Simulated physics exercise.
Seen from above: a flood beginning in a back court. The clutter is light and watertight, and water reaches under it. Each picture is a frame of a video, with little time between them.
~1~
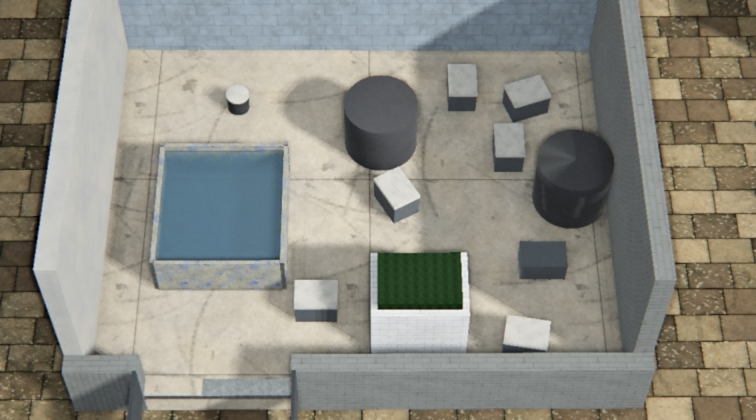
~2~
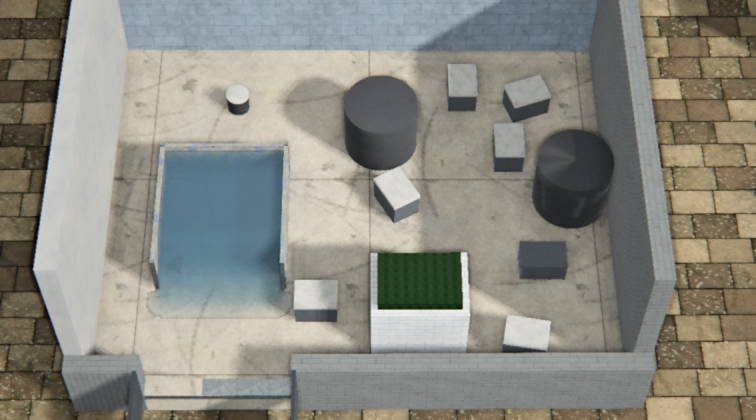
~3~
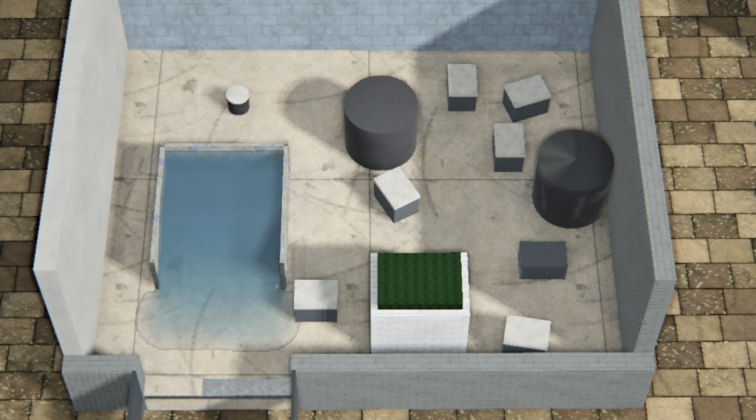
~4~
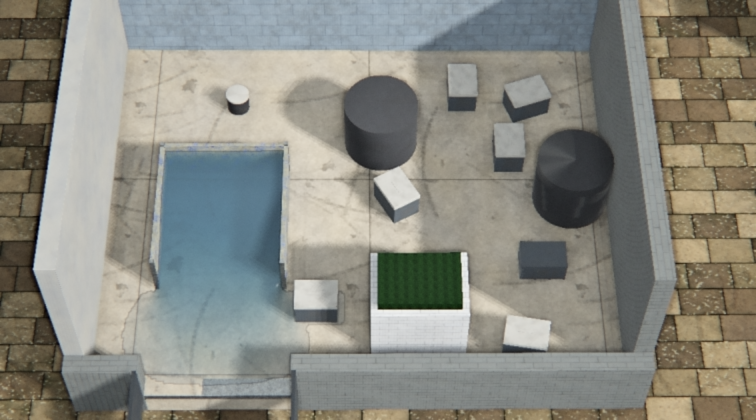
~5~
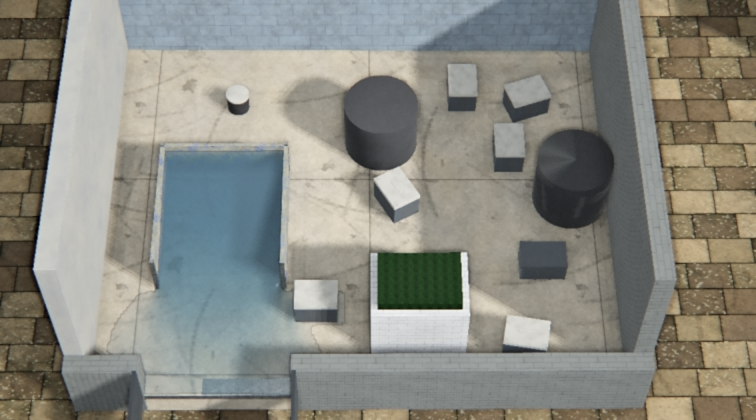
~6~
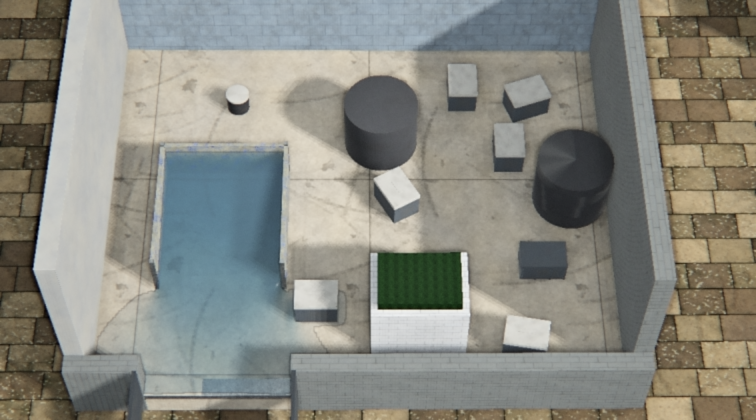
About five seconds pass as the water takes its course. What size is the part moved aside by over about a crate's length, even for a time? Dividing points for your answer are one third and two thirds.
Answer: A share under one third.
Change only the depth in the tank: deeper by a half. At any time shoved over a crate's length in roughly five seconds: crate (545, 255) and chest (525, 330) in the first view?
First: Stayed within that. Second: Travelled that far.
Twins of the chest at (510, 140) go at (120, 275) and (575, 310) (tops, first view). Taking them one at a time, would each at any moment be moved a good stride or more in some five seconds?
Answers in the order given: Went past the threshold, stayed within the threshold.
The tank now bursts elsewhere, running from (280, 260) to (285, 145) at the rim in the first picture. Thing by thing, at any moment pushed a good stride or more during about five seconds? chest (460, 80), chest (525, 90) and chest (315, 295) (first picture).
Lab note - in sequence: Did not travel far; travelled far enough; did not travel far.
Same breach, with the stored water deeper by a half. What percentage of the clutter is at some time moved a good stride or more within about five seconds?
Something like 10 % of the loose things.
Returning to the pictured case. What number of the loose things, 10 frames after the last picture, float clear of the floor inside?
Tally at that point: 0.
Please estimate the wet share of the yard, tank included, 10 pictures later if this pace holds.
Something like 25 in a hundred.
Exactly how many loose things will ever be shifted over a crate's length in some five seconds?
It comes out at 0.
A moment on, 0 of 8 are well off their spots; 0 afloat.
Next, 0 of 8 are well off their spots; 0 afloat.
Later, 0 of 8 are well off their spots; 0 afloat.
In the end, 0 of 8 are well off their spots, and 0 have been at some point; 0 afloat.
